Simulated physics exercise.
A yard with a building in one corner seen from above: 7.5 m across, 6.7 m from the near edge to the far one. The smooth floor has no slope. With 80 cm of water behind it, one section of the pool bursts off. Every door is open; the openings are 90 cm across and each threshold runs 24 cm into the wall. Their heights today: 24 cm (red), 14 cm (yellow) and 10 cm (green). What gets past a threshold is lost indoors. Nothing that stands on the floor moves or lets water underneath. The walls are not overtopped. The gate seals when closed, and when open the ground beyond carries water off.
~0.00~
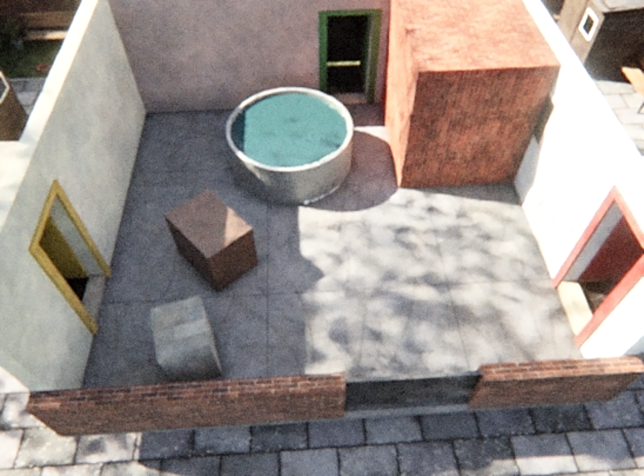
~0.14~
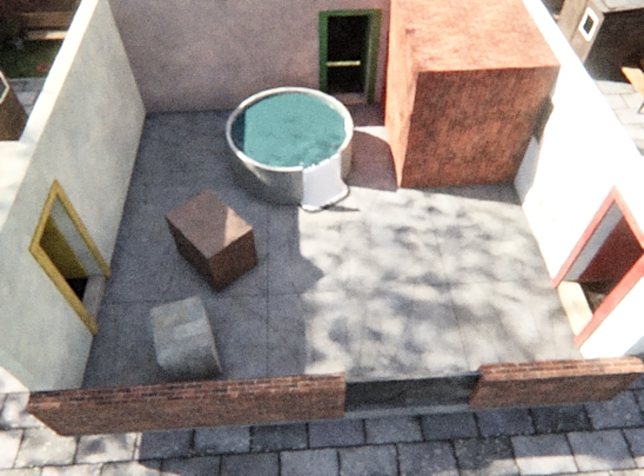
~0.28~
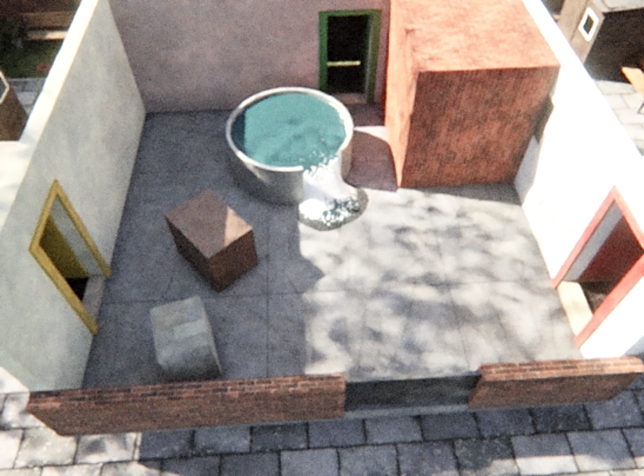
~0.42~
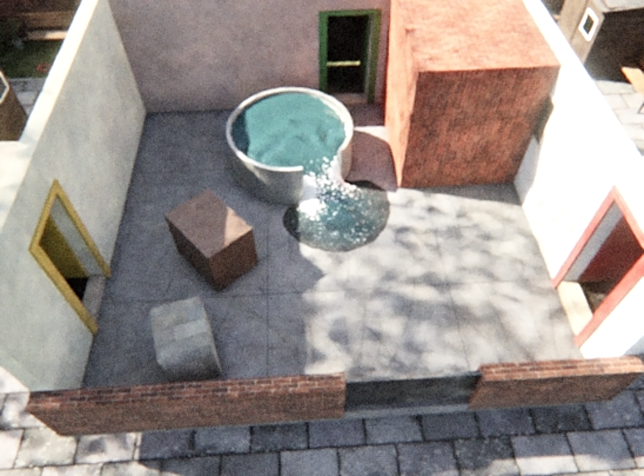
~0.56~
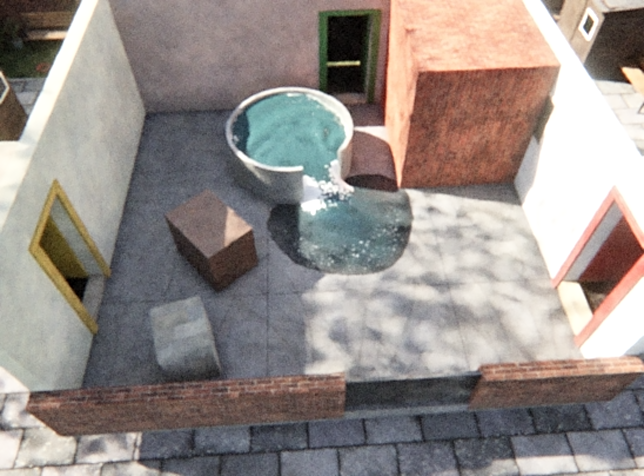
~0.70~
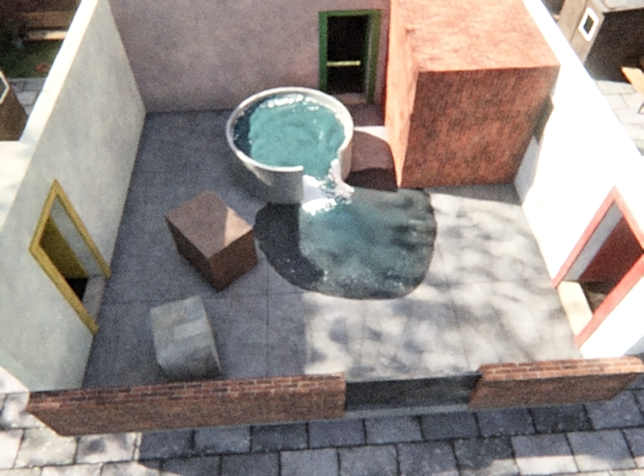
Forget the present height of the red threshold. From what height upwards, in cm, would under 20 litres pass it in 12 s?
It would have to be roughly 18 cm high.
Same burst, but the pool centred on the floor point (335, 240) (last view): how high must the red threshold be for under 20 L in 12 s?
Some 26 cm.
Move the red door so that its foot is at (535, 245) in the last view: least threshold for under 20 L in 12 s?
About 14.0 cm.
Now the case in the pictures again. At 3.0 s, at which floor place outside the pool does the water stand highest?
Around (563, 381).
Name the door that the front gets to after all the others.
Last comes the green one.
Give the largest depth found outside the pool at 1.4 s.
Roughly 38 cm.
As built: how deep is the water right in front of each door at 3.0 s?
Depths in cm: Red 23, yellow 0, green 0.
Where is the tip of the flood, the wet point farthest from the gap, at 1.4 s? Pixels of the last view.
Near (514, 384).
After 1.4 s water covers 45 % of the floor, deepest (38 cm) near (325, 201); it has not reached the red door.
After 3.0 s water covers 50 % of the floor, deepest (34 cm) near (563, 381); 23 cm at the red door, 0 litres in over its 24 cm threshold.
After 12.0 s water covers 100 % of the floor, deepest (14 cm) near (76, 412); 11 cm at the red door, 4 litres in over its 24 cm threshold.
At the red door as built, the water arrived by 1.7 s and peaked near 26 cm at 3.4 s.
With a threshold of 15 cm, 40 litres would have come in within the 12 s; with 20.5 cm, 11 litres. So under 20 litres takes about 18 cm.
